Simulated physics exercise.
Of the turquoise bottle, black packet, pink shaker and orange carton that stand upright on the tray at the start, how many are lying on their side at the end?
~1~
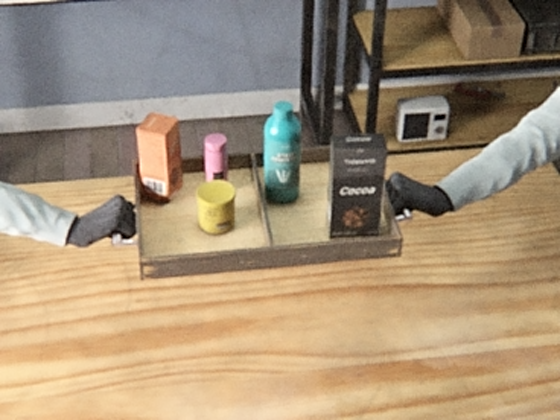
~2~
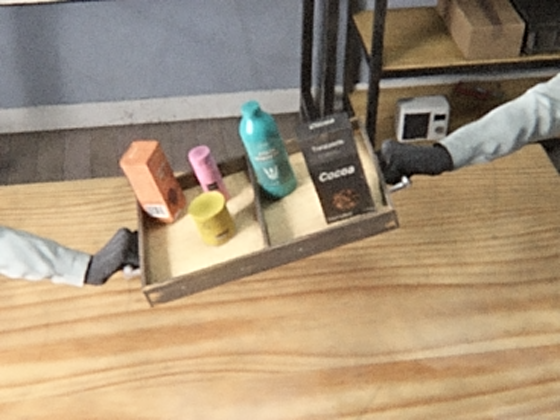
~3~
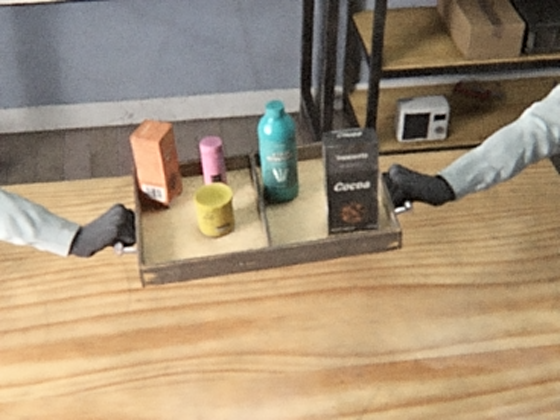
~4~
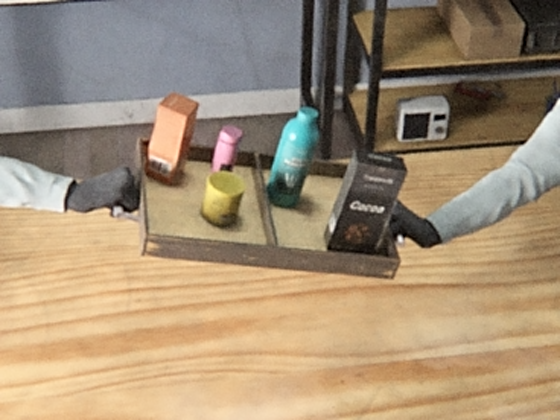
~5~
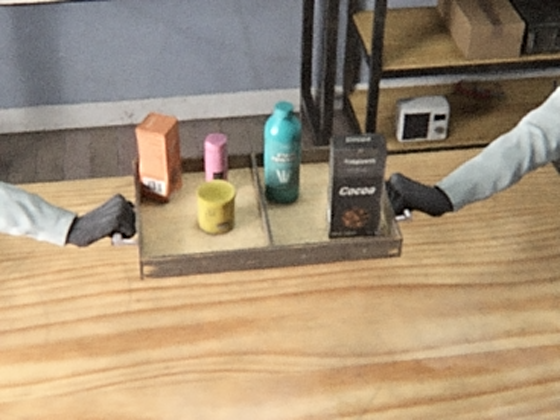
None of them are lying on their side at the end; the bottle, packet, shaker and carton all stand upright on the tray.
In the video, two gloved hands hold a divided tray carrying an orange carton, pink shaker, yellow tin, turquoise bottle and black packet. They tip it left side down, level it, tip it right side down, then return it to level with everything still in place.
